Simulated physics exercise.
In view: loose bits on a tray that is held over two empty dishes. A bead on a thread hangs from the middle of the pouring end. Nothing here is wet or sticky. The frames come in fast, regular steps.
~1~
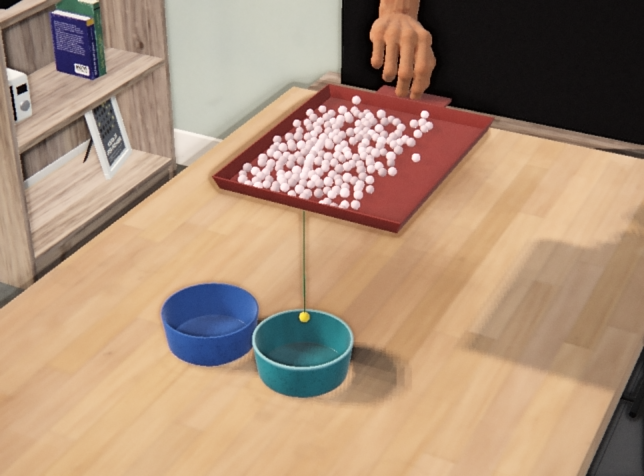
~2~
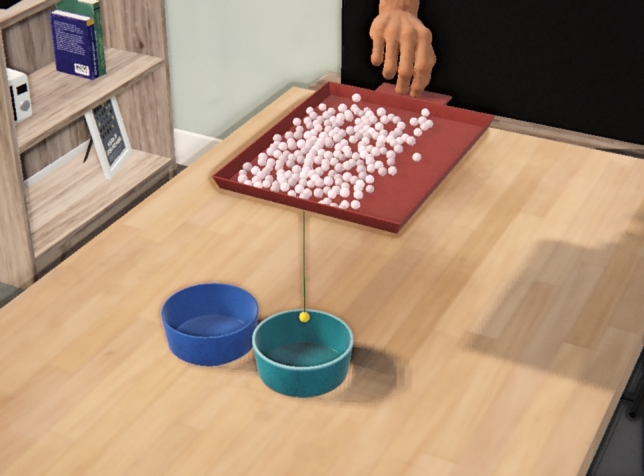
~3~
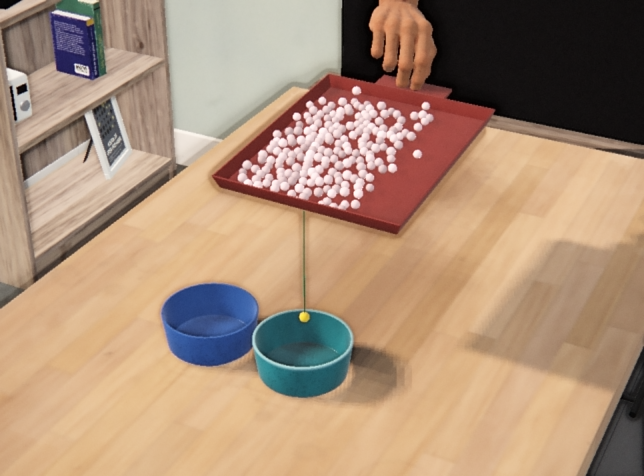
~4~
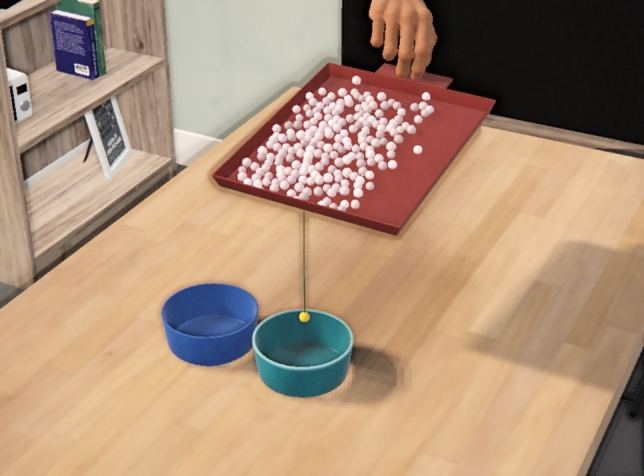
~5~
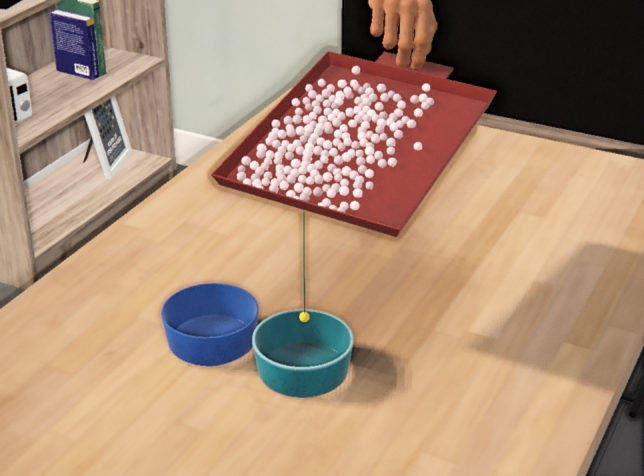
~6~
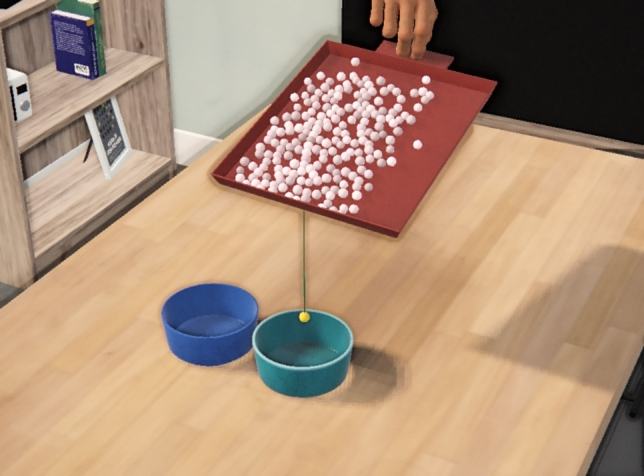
A red tray scattered with small pinkish-white balls is held by a hand above a pale wooden table, seen from a raised, fixed viewpoint in a room with shelves at left. Below it sit two empty dishes, blue at left and teal at right, with a yellow bead hanging on a thread. The hand slowly lifts the tray's far end, tilting it gently toward the near edge, and the balls shift very slightly.
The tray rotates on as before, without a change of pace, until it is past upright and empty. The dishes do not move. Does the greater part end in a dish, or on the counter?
Caught overall: Under half.
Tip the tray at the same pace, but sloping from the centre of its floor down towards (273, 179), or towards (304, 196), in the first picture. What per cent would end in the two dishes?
In turn 100 and 70 in a hundred.
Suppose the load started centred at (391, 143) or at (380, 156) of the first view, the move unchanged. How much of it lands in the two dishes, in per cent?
About 10 and 20 per cent.
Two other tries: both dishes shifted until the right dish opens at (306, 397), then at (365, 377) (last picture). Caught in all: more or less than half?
The first try: Less than half. The second: Over half.
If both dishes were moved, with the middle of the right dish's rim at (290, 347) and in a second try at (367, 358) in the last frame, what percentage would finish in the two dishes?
The first gives 30 %, the second 80 %.
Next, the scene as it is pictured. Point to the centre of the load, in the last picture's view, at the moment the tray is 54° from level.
Close to (338, 209).
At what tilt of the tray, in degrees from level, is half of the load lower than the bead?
Around 75° of tilt.
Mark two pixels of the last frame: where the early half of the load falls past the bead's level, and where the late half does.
First near (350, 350), later near (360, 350).
Soon, tray tipped steeply; most on the tray; a stray few in the right dish; a small part outside both; a small part in the air.
A while on, tray tipped right over; about a quarter in the right dish; a stray few in the left dish; about two thirds outside both; a small part in the air.
Towards the end, tray tipped past a quarter turn; about a quarter in the right dish; a stray few in the left dish; most outside both.
Finally, tray tipped past a quarter turn; about a quarter in the right dish; a stray few in the left dish; most outside both.
